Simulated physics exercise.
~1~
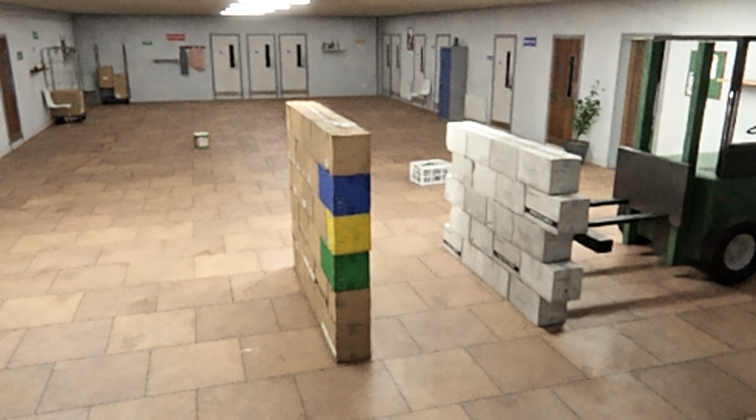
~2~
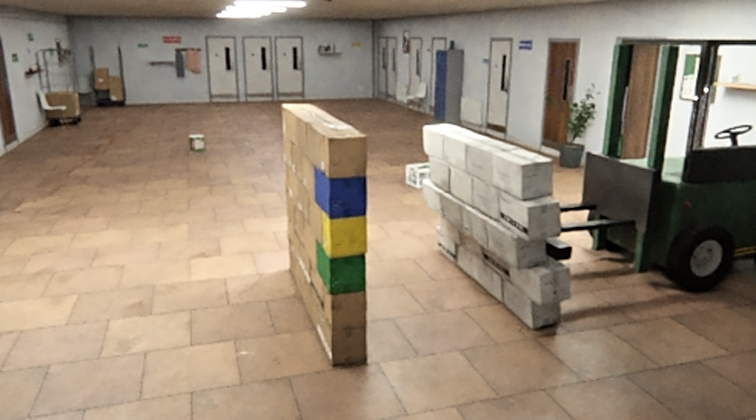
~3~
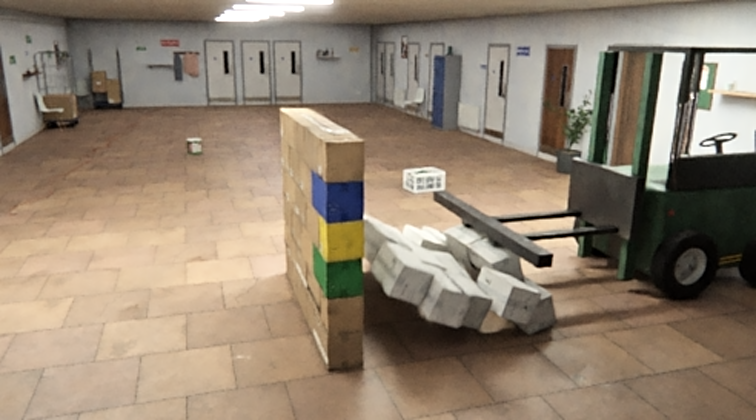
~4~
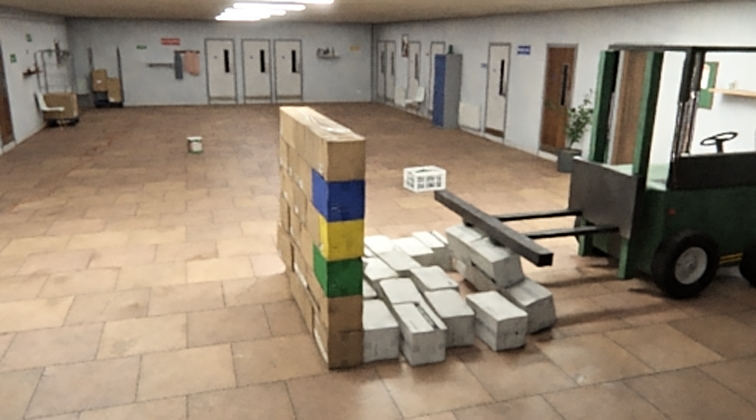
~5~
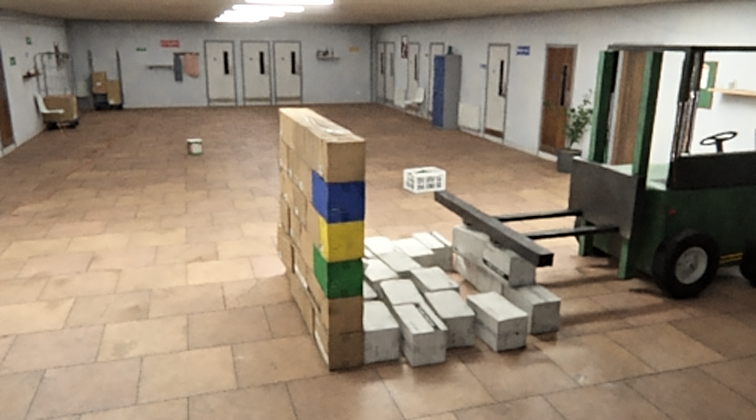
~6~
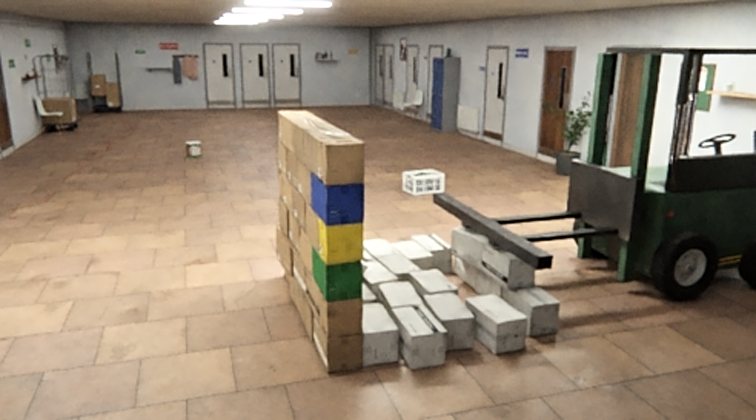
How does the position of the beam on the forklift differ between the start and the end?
At the start the beam is over on the right, behind the standing pale wall. By the end it is farther left, resting across the forks over the heap of fallen pale blocks.
